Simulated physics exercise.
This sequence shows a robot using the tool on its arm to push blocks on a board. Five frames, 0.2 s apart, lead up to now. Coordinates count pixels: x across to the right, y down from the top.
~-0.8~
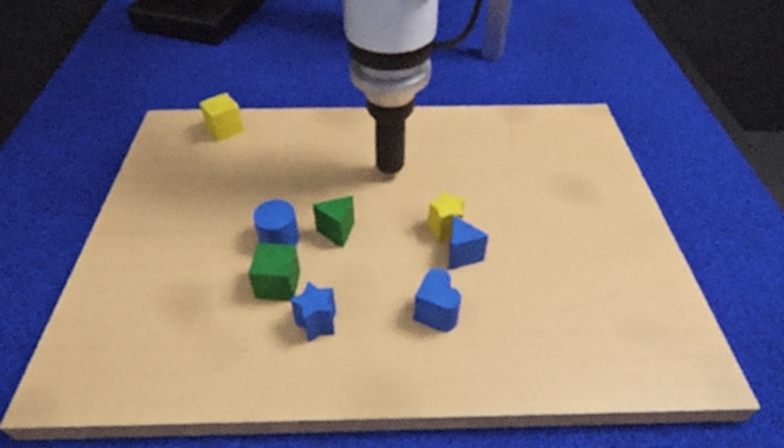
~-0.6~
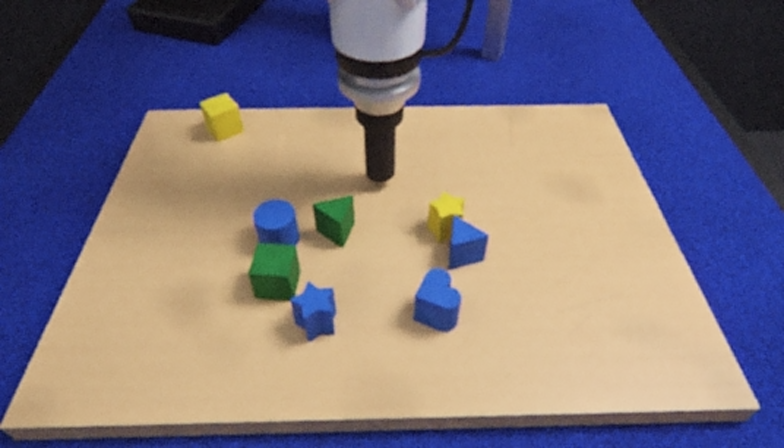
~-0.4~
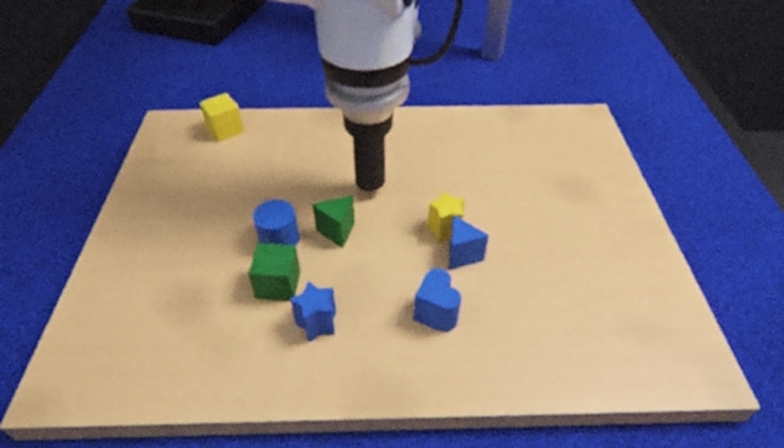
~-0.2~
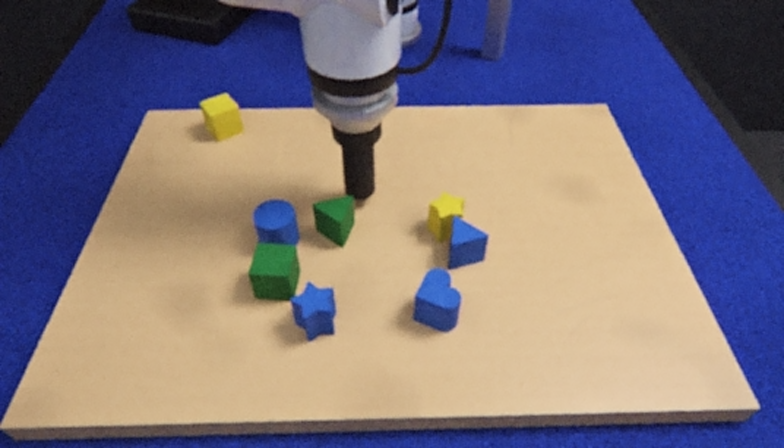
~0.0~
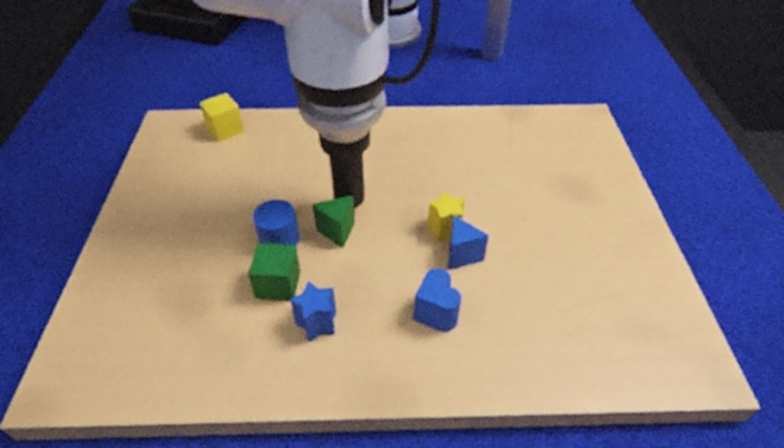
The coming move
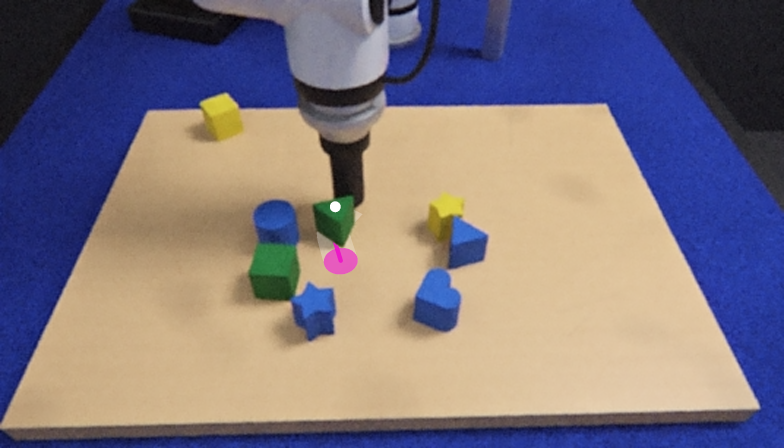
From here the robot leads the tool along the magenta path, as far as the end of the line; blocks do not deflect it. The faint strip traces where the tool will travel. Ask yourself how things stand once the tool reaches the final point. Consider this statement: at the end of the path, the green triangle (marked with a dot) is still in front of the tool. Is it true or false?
Verdict: True.
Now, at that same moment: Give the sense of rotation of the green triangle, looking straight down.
From the top, the block rotates clockwise.
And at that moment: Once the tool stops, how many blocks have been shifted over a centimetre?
The answer is one block, counting only moves over 1 cm.
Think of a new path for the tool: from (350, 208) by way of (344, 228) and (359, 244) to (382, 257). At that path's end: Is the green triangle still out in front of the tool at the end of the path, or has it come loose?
Prediction: Slipped aside.
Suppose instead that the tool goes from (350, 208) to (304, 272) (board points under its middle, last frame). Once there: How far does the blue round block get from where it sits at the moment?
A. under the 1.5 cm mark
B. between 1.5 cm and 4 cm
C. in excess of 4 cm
My pick is A.
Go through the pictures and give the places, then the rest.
The first frame shows tool tip at (390, 164); block tops, blue round block at (274, 214); green triangle at (335, 207).
The second frame shows tool at (380, 172); blocks unchanged.
The third frame shows tool at (370, 181); blocks unchanged.
The fourth frame shows tool at (360, 190); blocks unchanged.
The fifth frame shows tool at (349, 199); blue round block at (274, 214); green triangle at (335, 207).
Path on the board, from (350, 208) over (336, 223) and (335, 242) to (341, 261); the dot is on the green triangle.
The first path, step by step. Halfway along, tool at (332, 223); green triangle at (324, 228), turned 20° clockwise.
At the end, tool at (340, 252); blue round block in place; green triangle at (322, 257), turned 60° clockwise.
